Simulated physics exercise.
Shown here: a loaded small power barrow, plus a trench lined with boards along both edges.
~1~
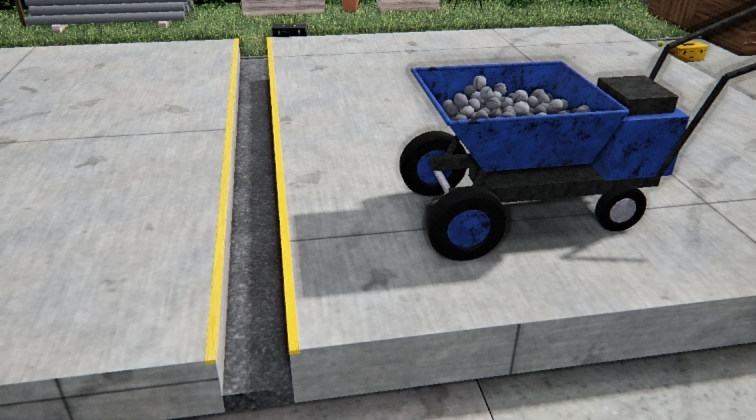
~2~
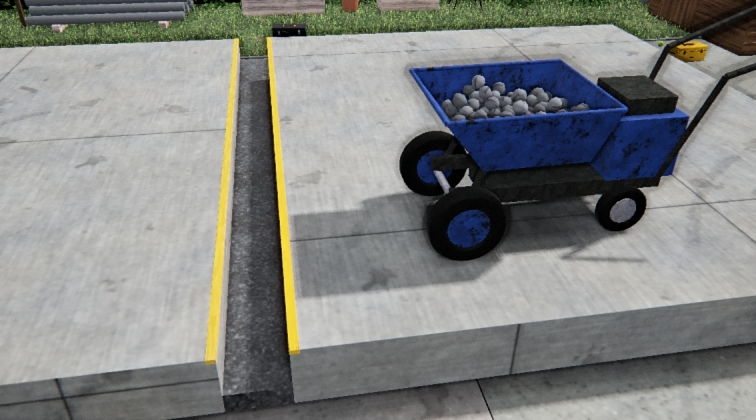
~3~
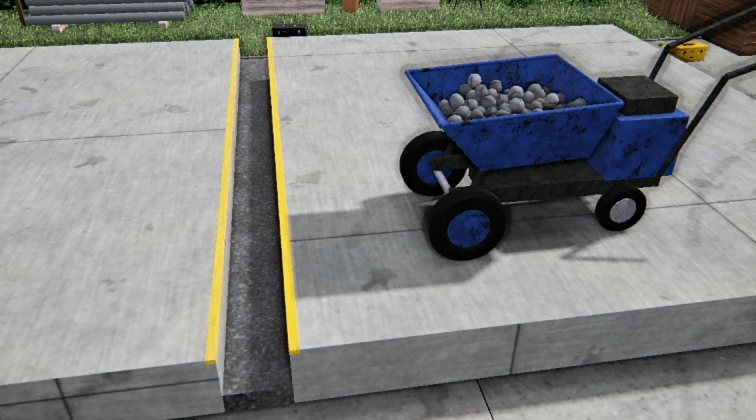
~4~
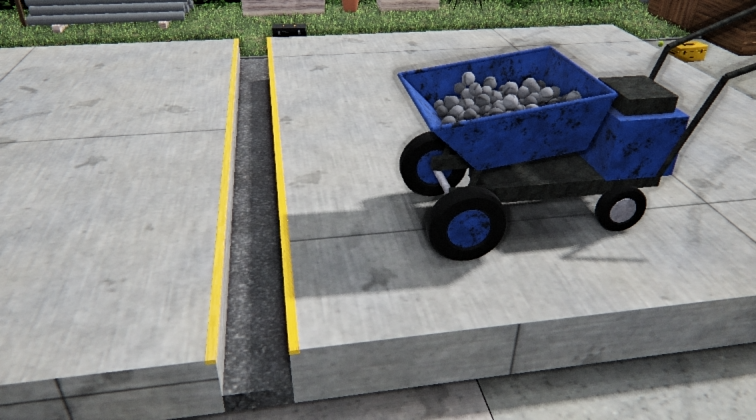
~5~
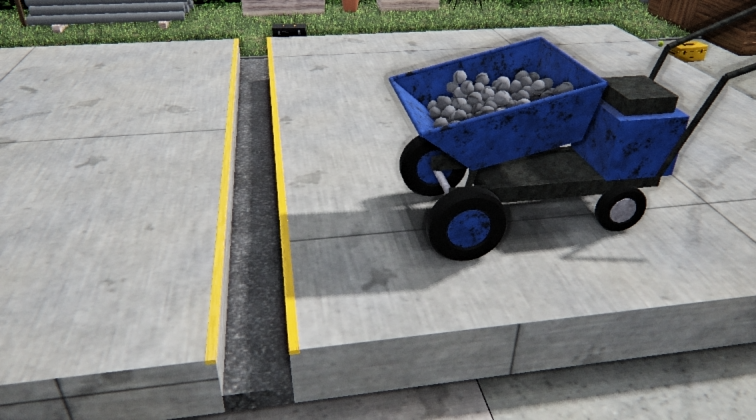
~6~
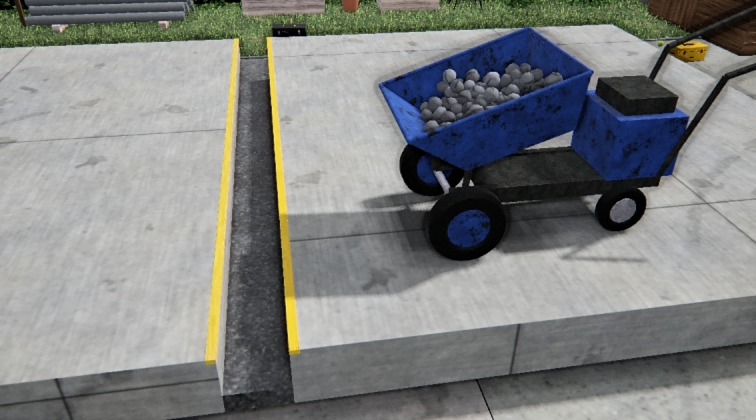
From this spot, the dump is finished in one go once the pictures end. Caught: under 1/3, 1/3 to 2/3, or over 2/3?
My guess is the trench keeps one to two thirds of it.
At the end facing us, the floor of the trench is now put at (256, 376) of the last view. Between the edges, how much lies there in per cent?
I'd put it at about 40 in a hundred.
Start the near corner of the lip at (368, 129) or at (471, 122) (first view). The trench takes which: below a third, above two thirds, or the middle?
Note - stop 1: Above two thirds; stop 2: Below one third.
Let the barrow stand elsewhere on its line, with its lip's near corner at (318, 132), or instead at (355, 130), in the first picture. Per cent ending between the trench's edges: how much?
Around 20 % the first time and around 70 % the second.
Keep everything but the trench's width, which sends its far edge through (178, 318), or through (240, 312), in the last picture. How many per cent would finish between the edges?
In order: 40 per cent, then 40 per cent.
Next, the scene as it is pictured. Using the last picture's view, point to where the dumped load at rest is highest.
At about (322, 217).
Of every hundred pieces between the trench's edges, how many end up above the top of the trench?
Near 0 %.
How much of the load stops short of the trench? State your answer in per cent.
It works out to roughly 45 percent.
Soon, skip tipped steeply; all in the skip.
A while on, skip tipped right over; most in the skip; a small part short of the trench; a stray few falling.
Towards the end, skip tipped right over; about a quarter in the skip; about half short of the trench; about a quarter in or heaped over the trench; a stray few beyond it.
Finally, skip tipped right over; a small part in the skip; about half short of the trench; about half in or heaped over the trench; a stray few beyond it.
